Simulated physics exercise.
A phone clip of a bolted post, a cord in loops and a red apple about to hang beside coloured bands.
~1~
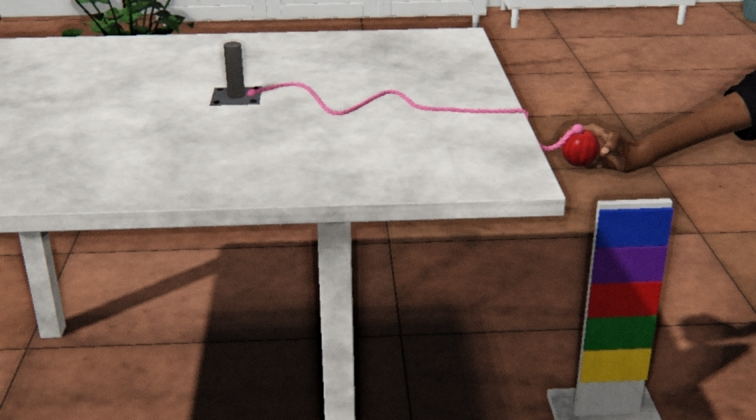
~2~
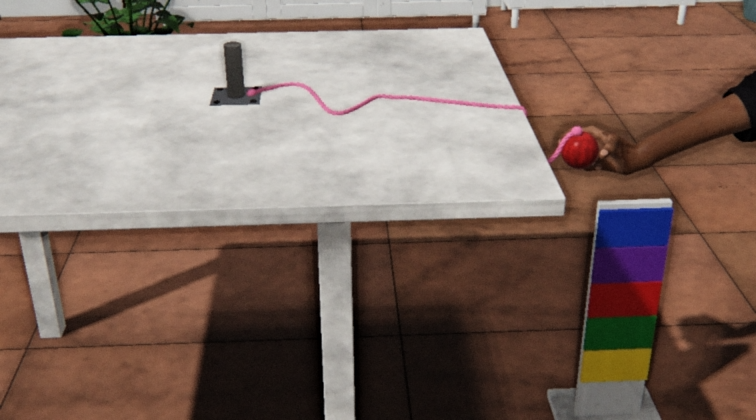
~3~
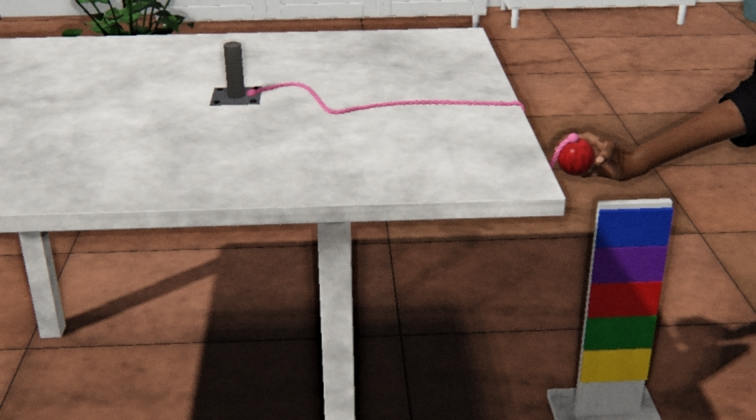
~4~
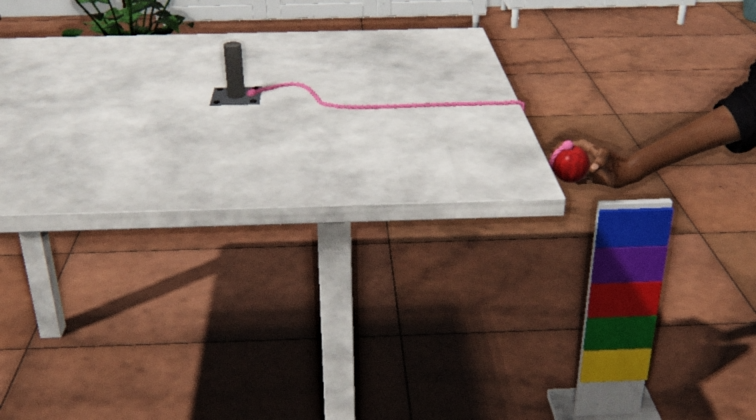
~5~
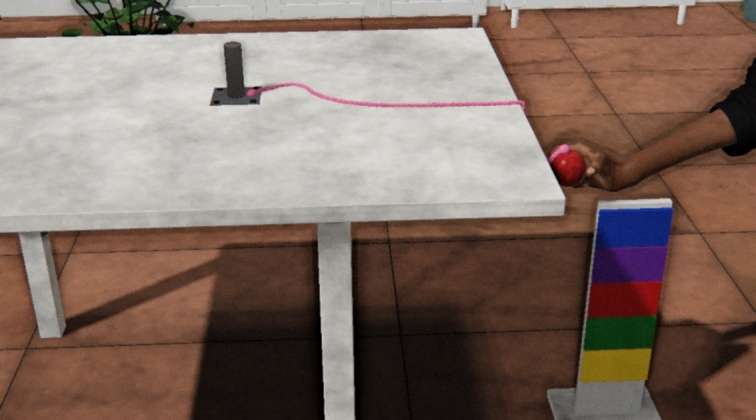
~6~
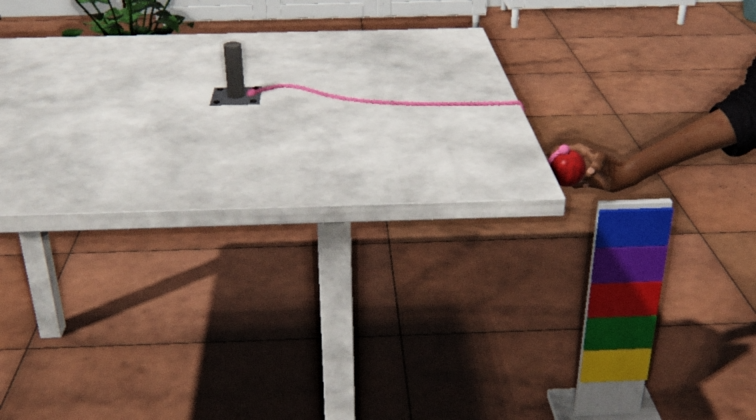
A hand held a red ball just past the right edge of a pale table and lowered it slightly, while the wavy pink cord tied to a dark post gradually straightened across the tabletop.
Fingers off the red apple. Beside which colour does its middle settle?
Its centre hangs level with the red band.
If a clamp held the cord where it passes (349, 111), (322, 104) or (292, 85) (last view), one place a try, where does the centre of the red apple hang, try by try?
Near (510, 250), (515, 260) and (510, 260).
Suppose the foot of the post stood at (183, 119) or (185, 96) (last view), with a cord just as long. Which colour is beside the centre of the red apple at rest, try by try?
In that order: Purple; purple.
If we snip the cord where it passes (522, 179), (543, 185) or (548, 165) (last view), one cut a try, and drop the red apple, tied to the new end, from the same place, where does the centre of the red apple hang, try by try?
Near (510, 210), (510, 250) and (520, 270).
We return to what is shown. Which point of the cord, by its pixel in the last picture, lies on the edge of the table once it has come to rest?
It lies at about (503, 104).
A little later, apple near (478, 264); level with purple.
Next, apple near (520, 285); level with red.
When it is over, apple near (515, 291); level with red. Its middle rests at the red band.
